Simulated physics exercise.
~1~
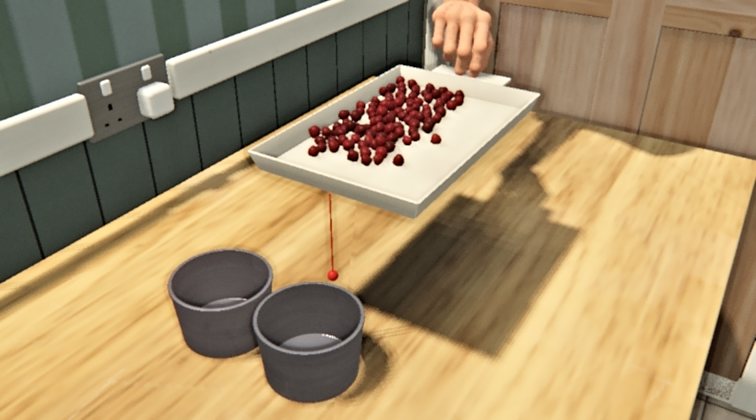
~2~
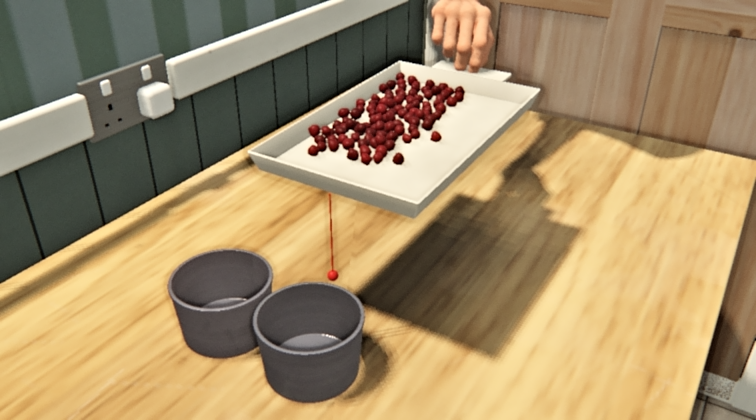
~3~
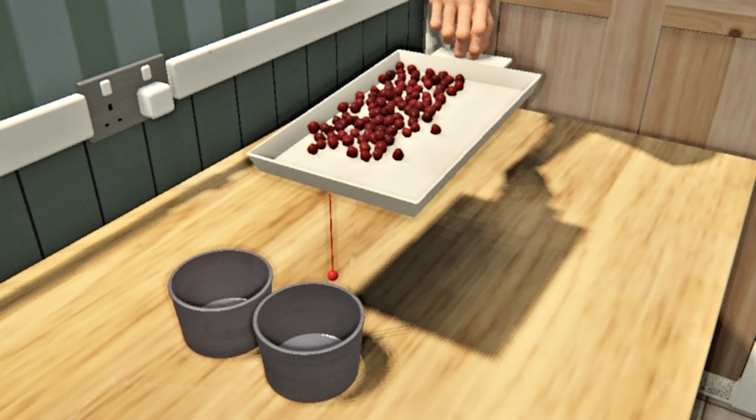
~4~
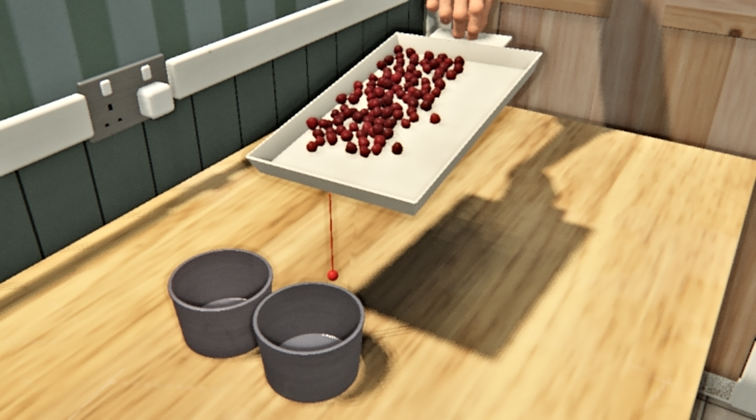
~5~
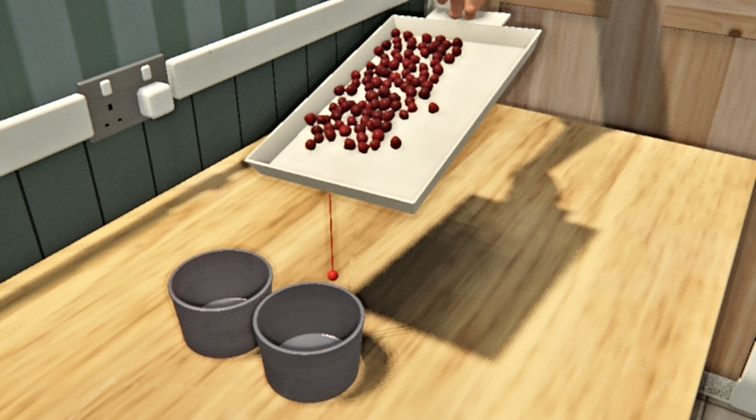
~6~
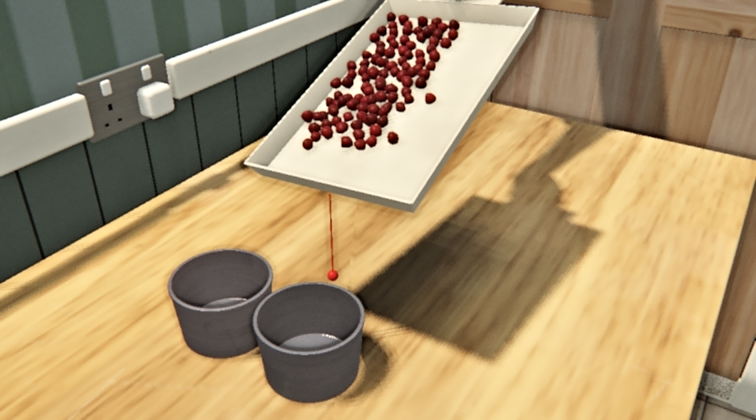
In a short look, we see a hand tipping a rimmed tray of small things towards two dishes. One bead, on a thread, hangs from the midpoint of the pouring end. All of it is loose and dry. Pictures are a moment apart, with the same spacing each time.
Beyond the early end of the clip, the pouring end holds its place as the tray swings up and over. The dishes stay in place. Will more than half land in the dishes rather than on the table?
Yes.
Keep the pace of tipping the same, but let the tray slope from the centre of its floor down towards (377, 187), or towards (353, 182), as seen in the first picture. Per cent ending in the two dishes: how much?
First case around 40 per cent, second case 70 per cent.
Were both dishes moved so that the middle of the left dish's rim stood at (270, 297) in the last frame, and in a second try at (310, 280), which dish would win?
It comes out as the one to the left in the first try and the one to the left in the second.
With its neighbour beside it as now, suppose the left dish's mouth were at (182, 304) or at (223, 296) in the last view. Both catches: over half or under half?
Try 1: Not up to half; try 2: In excess of half.
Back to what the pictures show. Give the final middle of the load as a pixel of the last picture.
Close to (243, 330).
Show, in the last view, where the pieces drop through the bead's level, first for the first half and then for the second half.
At about (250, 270), then at (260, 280).
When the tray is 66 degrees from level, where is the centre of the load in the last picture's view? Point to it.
In the last view, the load is centred close to (302, 152).
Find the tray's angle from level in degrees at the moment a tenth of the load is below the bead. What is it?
That would be about 85 degrees from level.
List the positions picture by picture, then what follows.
The first frame shows corners of the pouring end near (258, 150) and (415, 198), level; middle of the load near (387, 122), dried cherries; left dish near (189, 326); right dish near (278, 369); bead on its thread near (333, 276).
The second frame shows corners of the pouring end near (258, 150) and (415, 197), level; middle of the load near (387, 119).
The third frame shows corners of the pouring end near (257, 152) and (414, 197), tipped barely, lowest at the left corner; middle of the load near (386, 113).
The fourth frame shows corners of the pouring end near (256, 154) and (412, 196), tipped a little, lowest at the left corner; middle of the load near (385, 103).
The fifth frame shows corners of the pouring end near (255, 157) and (410, 196), tipped clearly, lowest at the left corner; middle of the load near (383, 93).
The sixth frame shows corners of the pouring end near (254, 159) and (408, 196), tipped clearly, lowest at the left corner; middle of the load near (380, 83); left dish near (189, 326); right dish near (278, 369).
Shortly afterwards, tray tipped steeply; all but a few on the tray; only a few in the left dish; only a few in the air.
Next, tray tipped past a quarter turn; near a quarter on the tray; a little in the right dish; near a third in the left dish; a little outside both; near a third in the air.
Some moments later, tray tipped past a quarter turn; near a quarter in the right dish; near half in the left dish; a little outside both; only a few in the air.
In the end, tray tipped past a quarter turn; near a quarter in the right dish; near half in the left dish; a little outside both; only a few in the air.
